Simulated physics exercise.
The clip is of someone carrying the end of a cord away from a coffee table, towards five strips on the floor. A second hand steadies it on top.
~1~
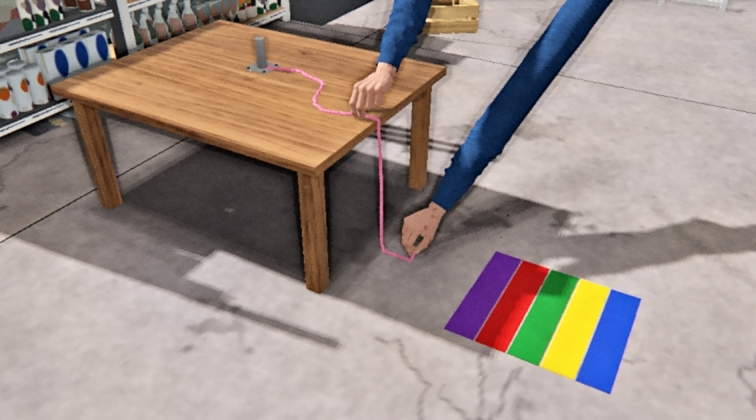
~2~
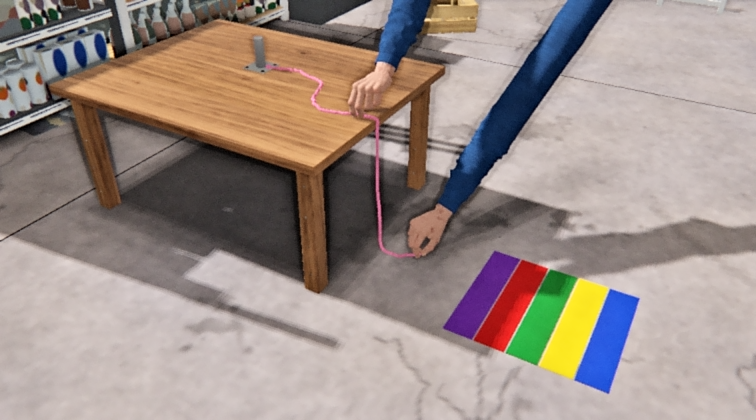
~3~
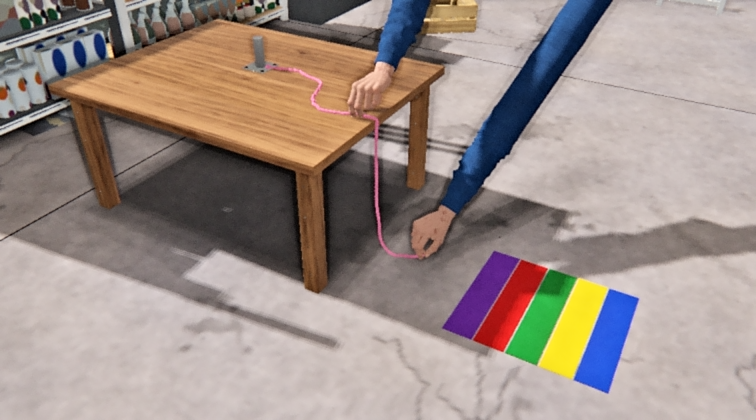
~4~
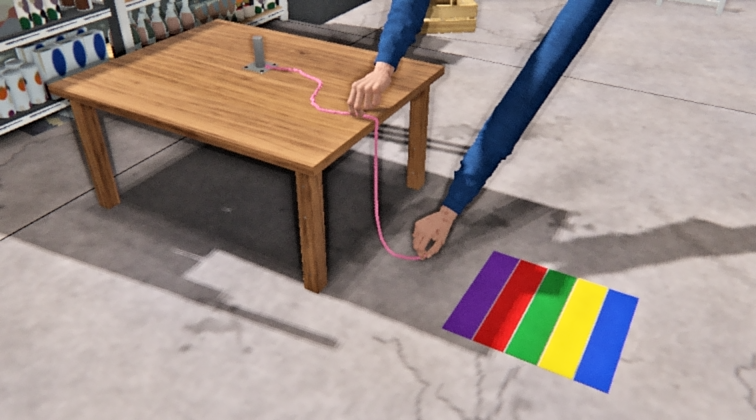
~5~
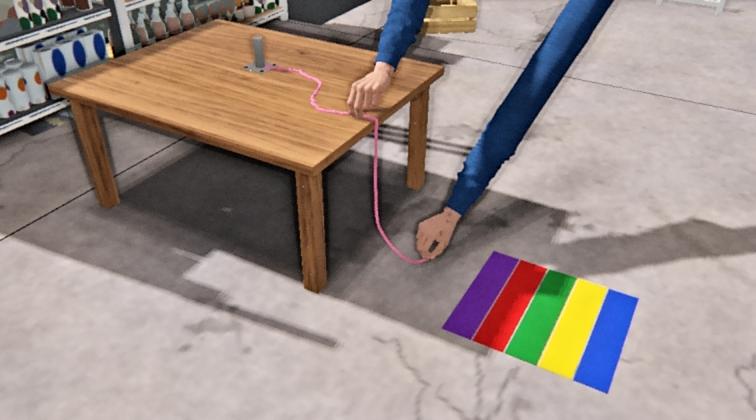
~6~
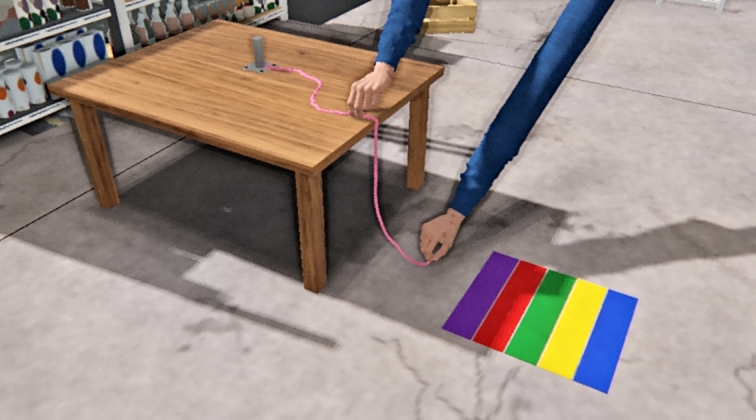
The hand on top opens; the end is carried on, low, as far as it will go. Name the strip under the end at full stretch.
It gets as far as the green strip.
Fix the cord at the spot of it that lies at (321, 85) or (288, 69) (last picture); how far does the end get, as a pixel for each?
About (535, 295) and (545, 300).
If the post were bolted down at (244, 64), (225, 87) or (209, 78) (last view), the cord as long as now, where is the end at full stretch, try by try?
Try by try, around (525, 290), (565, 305) and (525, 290).
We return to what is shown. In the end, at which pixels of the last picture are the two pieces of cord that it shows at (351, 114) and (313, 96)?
Near (389, 129) and (339, 100).
Soon after, end near (489, 279); over purple.
After that, end near (527, 292); over red.
At the stop, end near (551, 300); over green. The green one.
